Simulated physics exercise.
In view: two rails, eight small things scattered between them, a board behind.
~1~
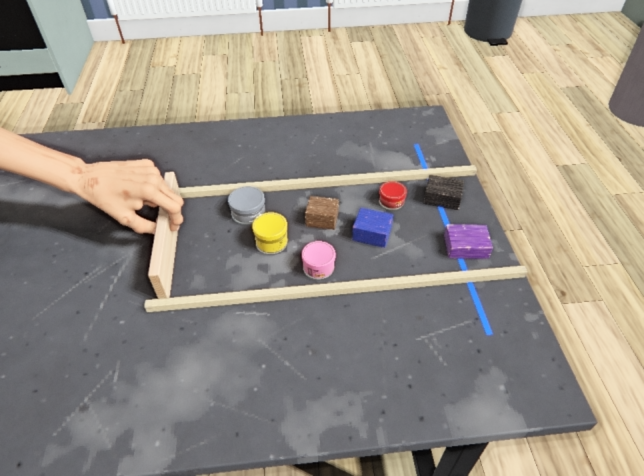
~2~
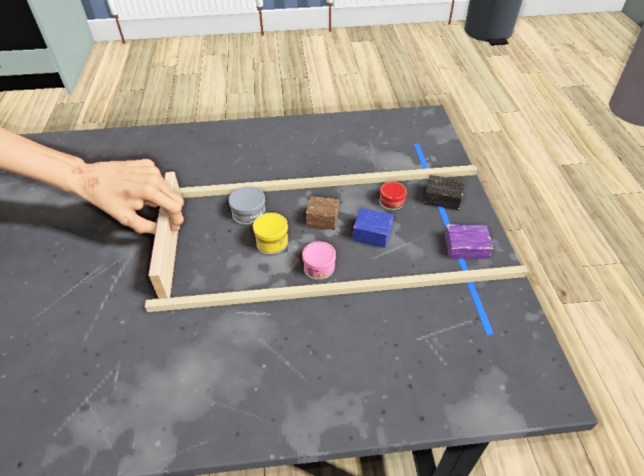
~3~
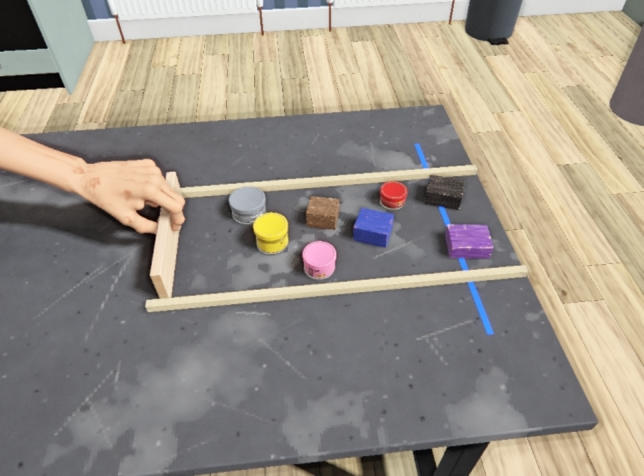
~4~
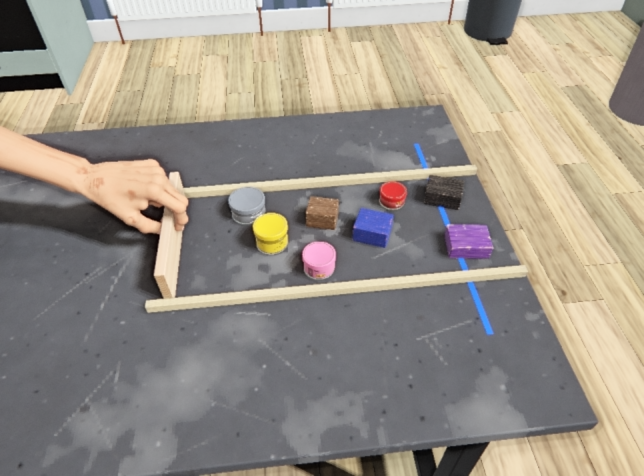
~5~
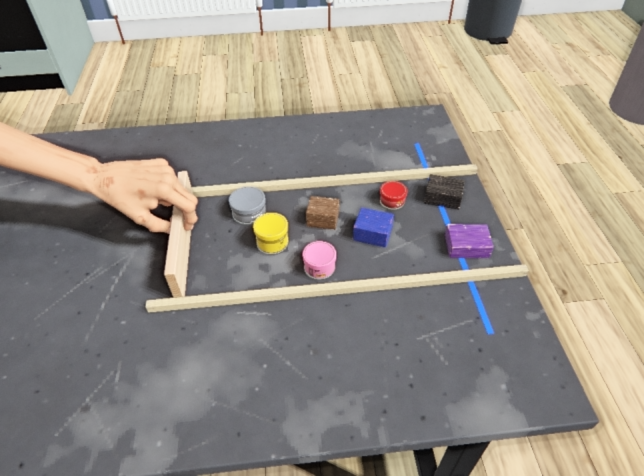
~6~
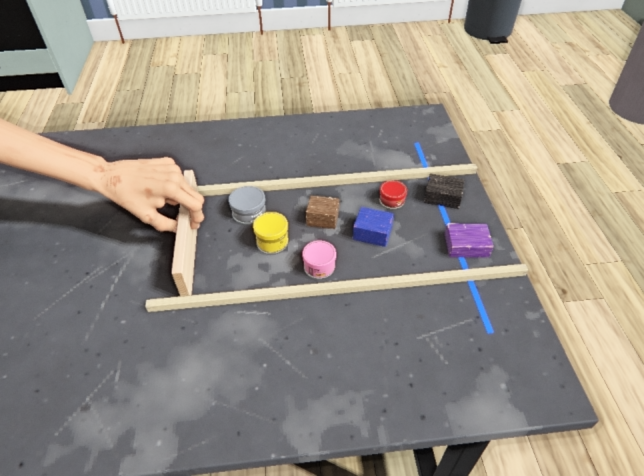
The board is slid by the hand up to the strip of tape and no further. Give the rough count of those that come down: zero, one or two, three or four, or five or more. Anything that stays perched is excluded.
I predict one or two come down off the table.
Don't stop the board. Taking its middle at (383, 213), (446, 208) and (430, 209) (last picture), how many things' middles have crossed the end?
0; 2; 1.
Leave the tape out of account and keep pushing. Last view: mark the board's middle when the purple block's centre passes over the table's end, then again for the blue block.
With the purple block it sits around (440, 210), with the blue block around (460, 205).
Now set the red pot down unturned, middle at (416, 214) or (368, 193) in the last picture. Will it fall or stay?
Place by place, it stays put; stays put.
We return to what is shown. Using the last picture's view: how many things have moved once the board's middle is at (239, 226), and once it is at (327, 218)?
Tally: First 1; then 5.
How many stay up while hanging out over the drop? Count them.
Overhang count: 2.
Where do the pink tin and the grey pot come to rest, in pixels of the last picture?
One is at about (477, 247), the other at about (451, 180).
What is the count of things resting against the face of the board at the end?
It's 3.
Soon after, none off yet; purple block at rest near (468, 240); black block at rest near (444, 191); red pot at rest near (393, 195).
After that, none off yet; purple block at rest near (468, 240); black block at rest near (444, 191); red pot displaced about its own width near (411, 192).
In the end, the number that fall off is one or two; gone, black block and purple block.
